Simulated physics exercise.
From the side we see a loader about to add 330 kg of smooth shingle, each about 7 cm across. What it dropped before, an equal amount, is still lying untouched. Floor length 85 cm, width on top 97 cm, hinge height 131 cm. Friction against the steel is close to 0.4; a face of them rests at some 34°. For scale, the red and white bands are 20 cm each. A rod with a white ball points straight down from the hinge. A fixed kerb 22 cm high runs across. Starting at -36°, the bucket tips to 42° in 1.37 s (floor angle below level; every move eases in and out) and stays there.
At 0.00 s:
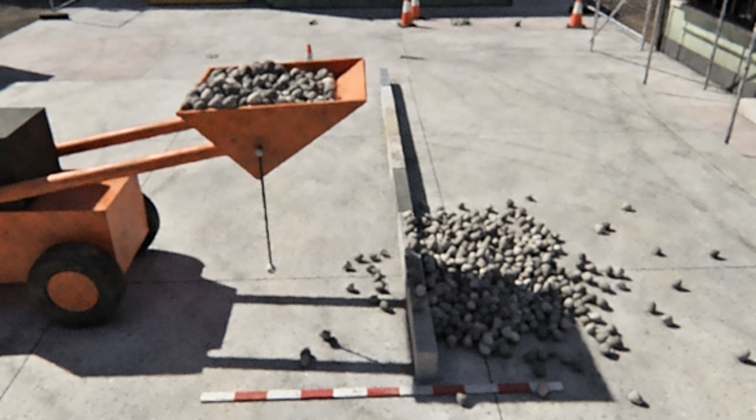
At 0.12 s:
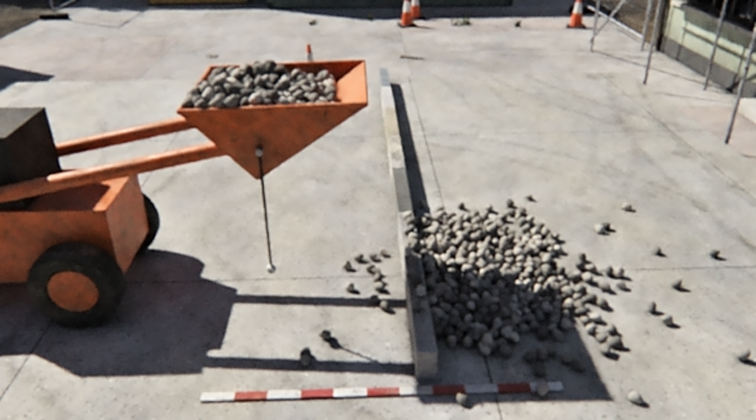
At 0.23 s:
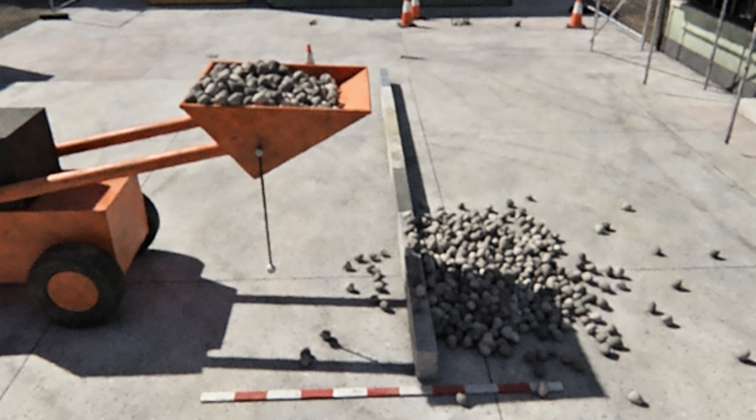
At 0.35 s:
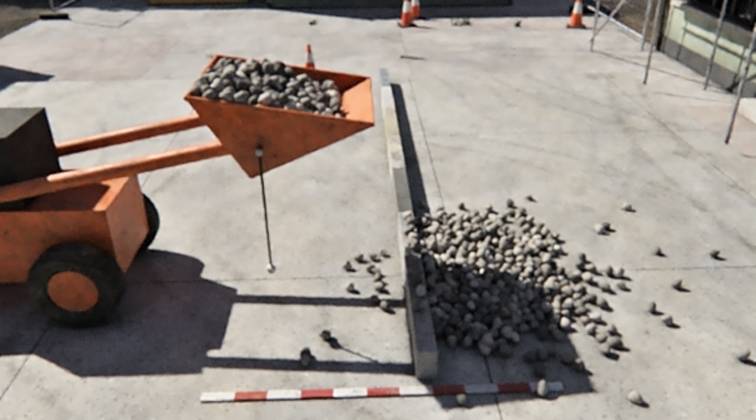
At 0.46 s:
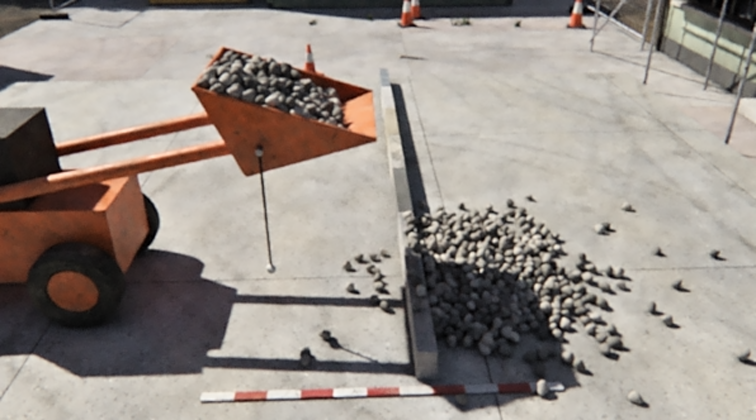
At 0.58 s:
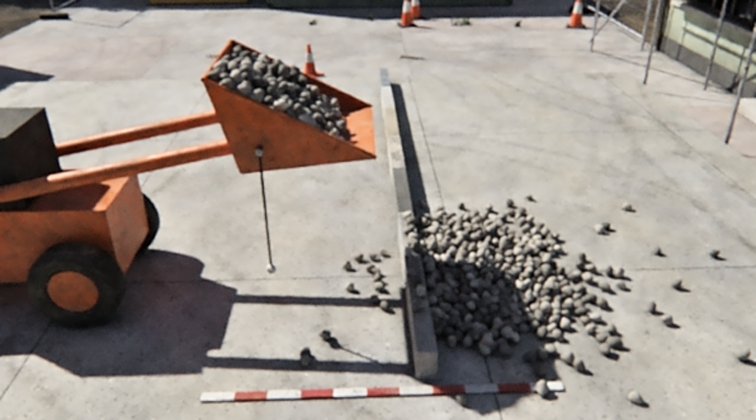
An orange loader's raised bucket, heaped with smooth grey stones, slowly tilted its front edge downward to the right, and the stones shifted with it, while the earlier pile lay still by the kerb.
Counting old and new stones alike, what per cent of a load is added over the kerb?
Close to 16 parts in a hundred.
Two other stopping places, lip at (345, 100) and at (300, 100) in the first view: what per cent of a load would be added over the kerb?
About 5 and 0 per cent.
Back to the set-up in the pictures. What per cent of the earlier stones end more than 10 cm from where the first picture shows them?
About 5 per cent.
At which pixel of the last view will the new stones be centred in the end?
Near (379, 269).
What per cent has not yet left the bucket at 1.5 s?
About 30 per cent.
After 1.0 s the floor is at 30°; in per cent of one load, 97 in the bucket, 8 on this side of the kerb, 96 over the kerb; the foremost stones are at (657, 260).
After 1.5 s the floor is at 42°; in per cent of one load, 30 in the bucket, 74 on this side of the kerb, 96 over the kerb; the foremost stones are at (657, 260).
After 1.8 s the floor is at 42°; in per cent of one load, 1 in the bucket, 92 on this side of the kerb, 107 over the kerb; the foremost stones are at (657, 260).
After 4.3 s the floor is at 42°; in per cent of one load, 0 in the bucket, 88 on this side of the kerb, 112 over the kerb; the foremost stones are at (667, 267). Net gain over the kerb, 16.
